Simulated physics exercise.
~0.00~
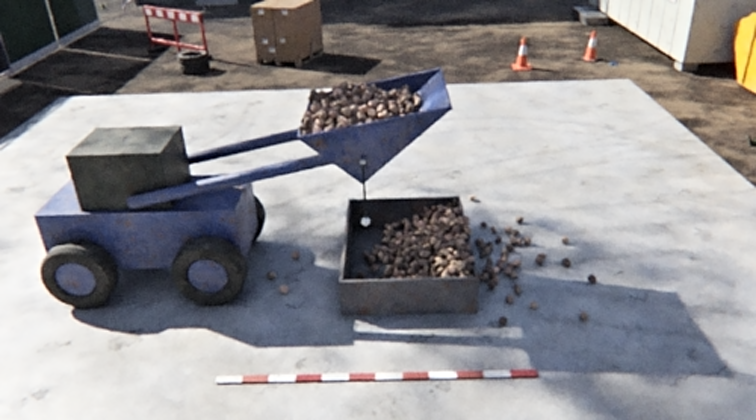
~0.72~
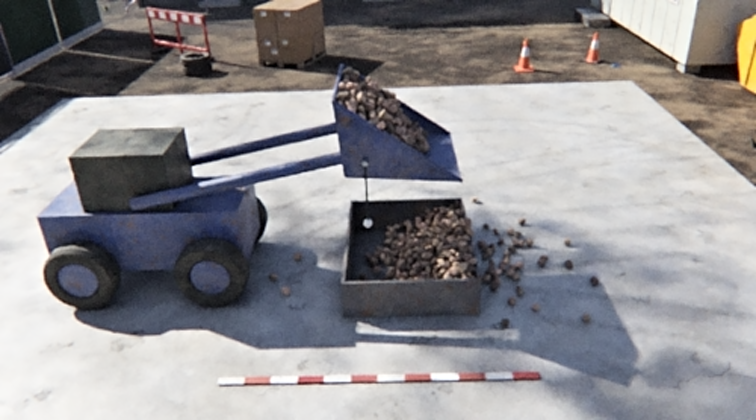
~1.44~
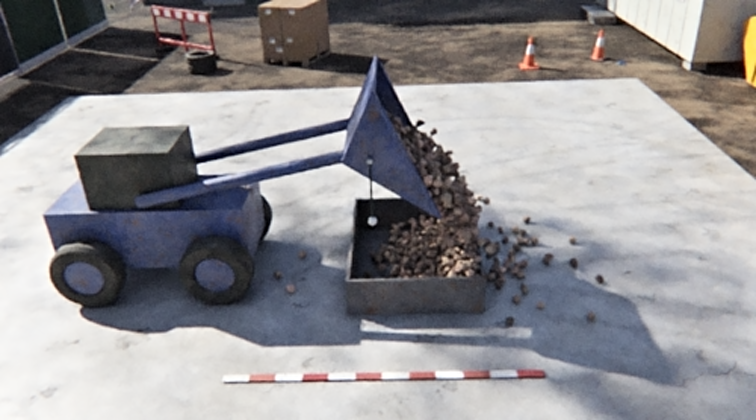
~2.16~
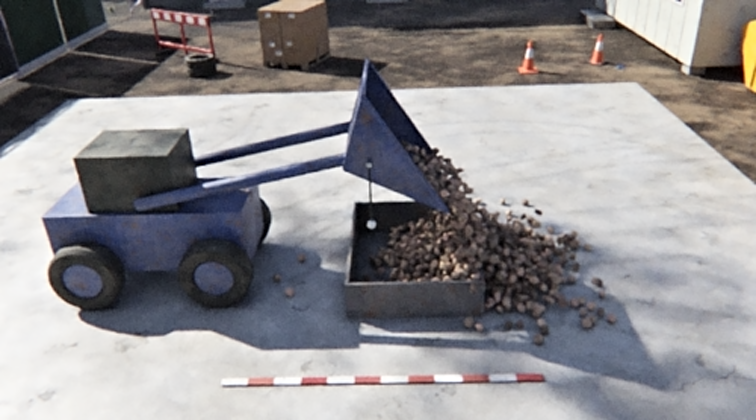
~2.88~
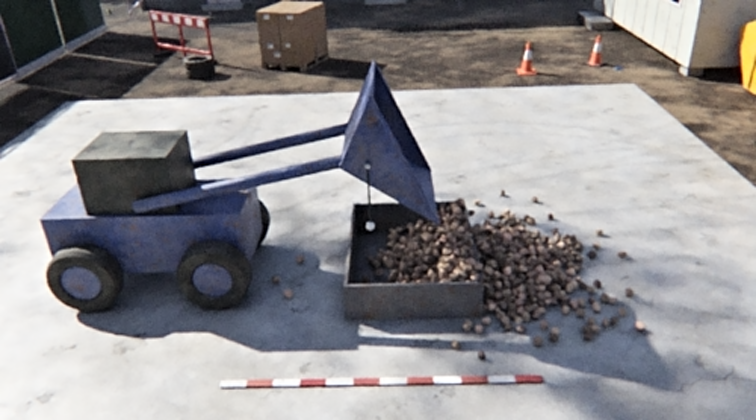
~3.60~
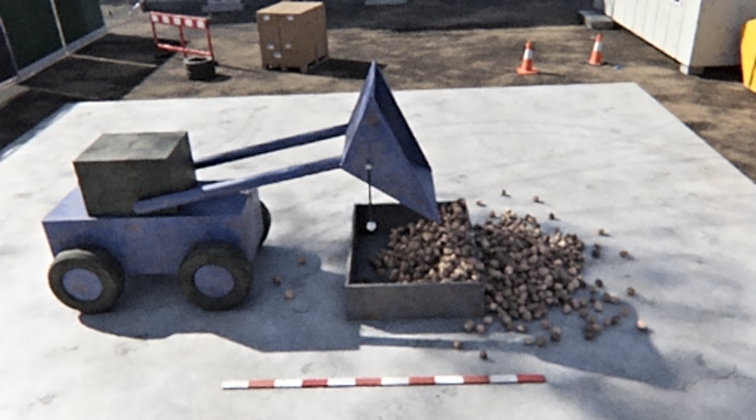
A blue loader tips its bucket, spilling brown stones into and mostly beyond an open bin.
